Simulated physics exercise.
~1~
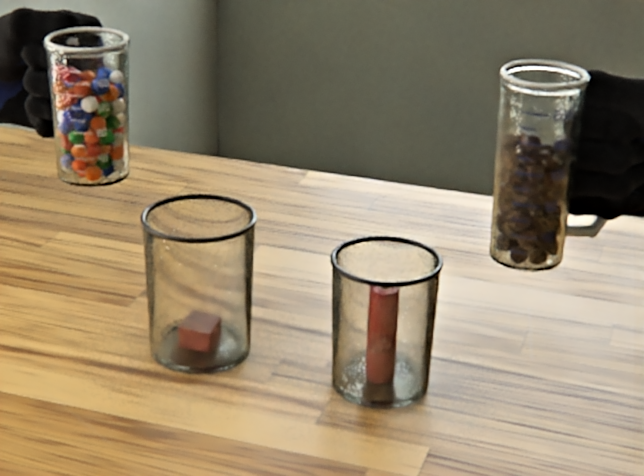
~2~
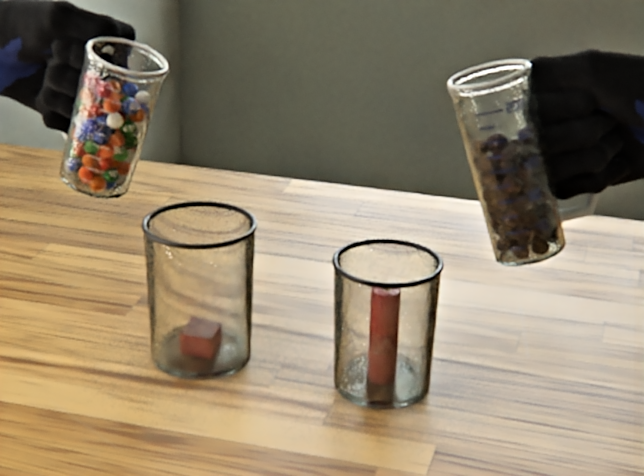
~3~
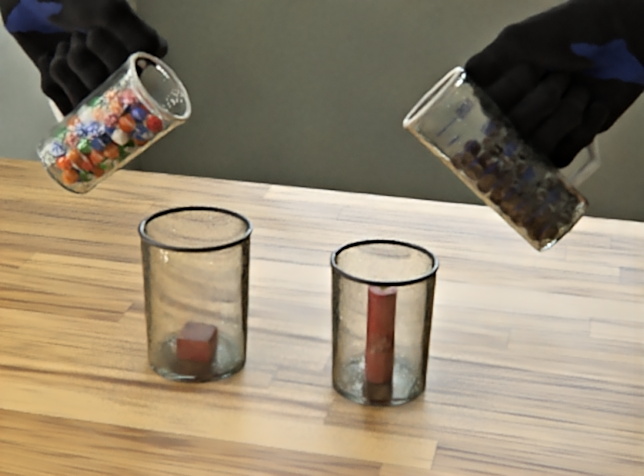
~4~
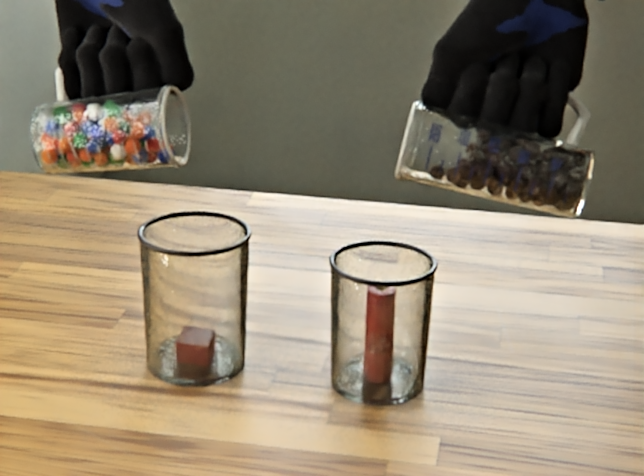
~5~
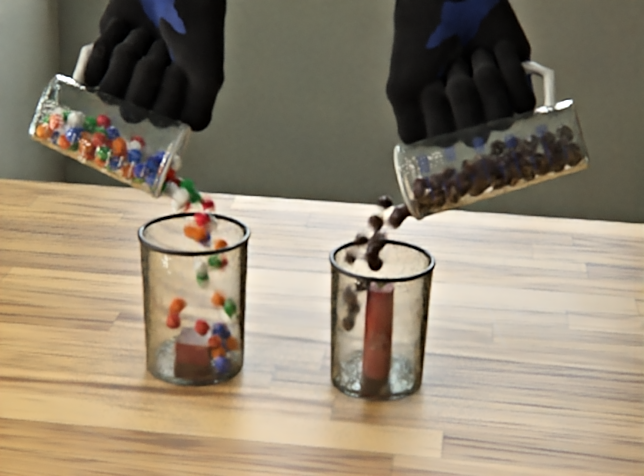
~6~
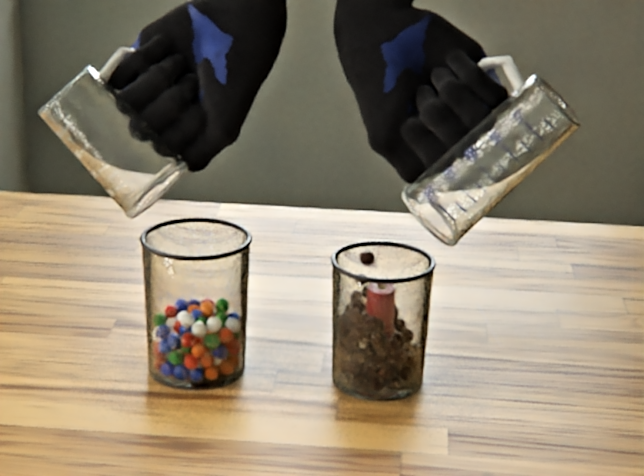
Gloved hands tipping multicoloured beads and dark brown pieces into two glasses, burying the red block while the red cylinder still shows.
